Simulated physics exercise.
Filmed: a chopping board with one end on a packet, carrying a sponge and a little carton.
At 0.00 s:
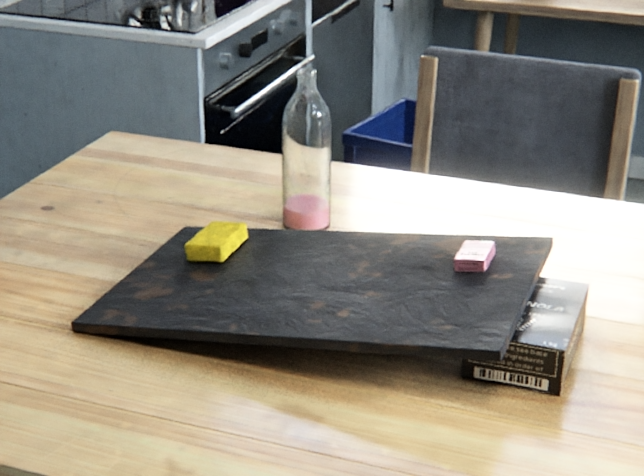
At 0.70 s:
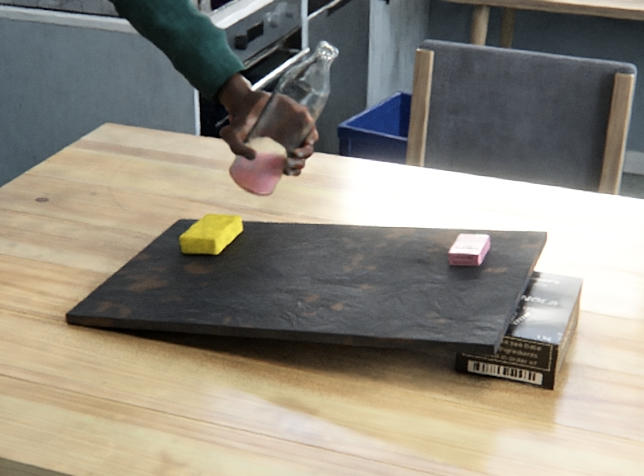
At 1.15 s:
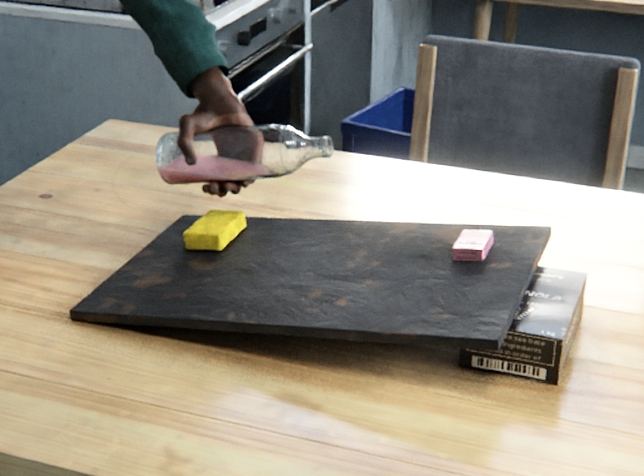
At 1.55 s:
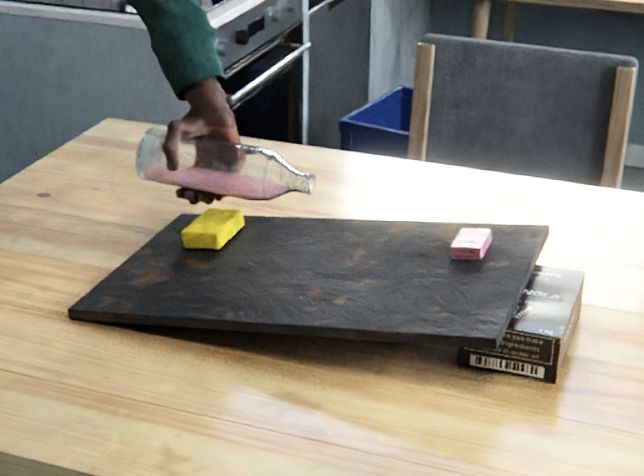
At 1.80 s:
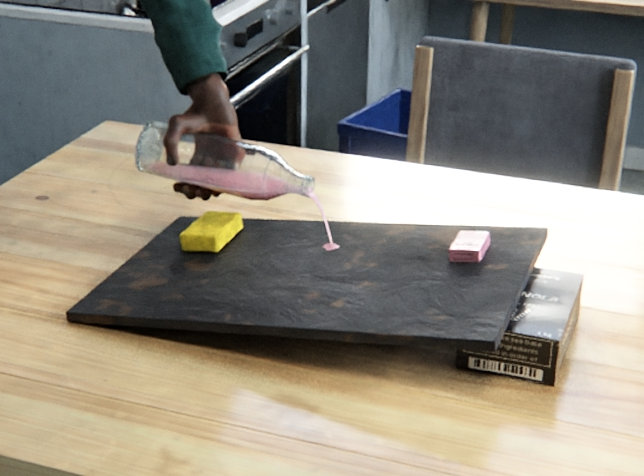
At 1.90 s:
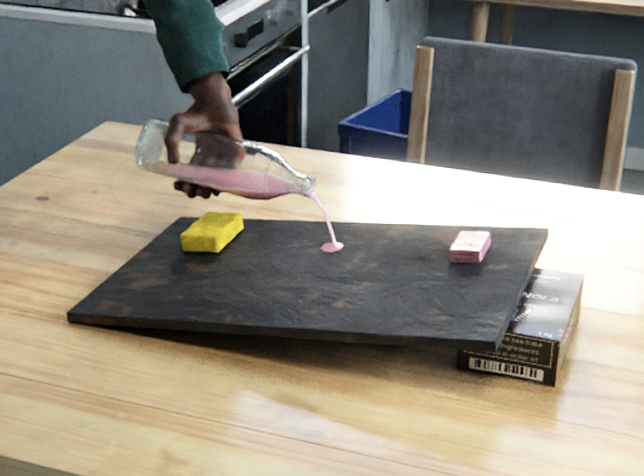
To begin with, a bottle with a little pink liquid stands behind a dark board that slopes down to the left, holding a yellow sponge and a small pink carton. A hand lifts the bottle and tips it rightward above the sponge, then pours a thin pink stream onto the board, forming a small puddle.
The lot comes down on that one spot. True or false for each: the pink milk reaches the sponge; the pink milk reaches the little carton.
On the left the sponge: True; on the right the little carton: False.
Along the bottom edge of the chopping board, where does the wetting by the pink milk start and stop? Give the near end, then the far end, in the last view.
The near limit is (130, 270) and the far limit is (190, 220).
Around 2.6 s, it runs down to the left; the sponge is still dry; the little carton is still dry.
Around 4.3 s, it runs down to the left and off the end; the sponge is wet along its edge; the little carton is still dry.
Around 8.1 s, it runs down to the left and off the end; the sponge is wet along its edge; the little carton is still dry.
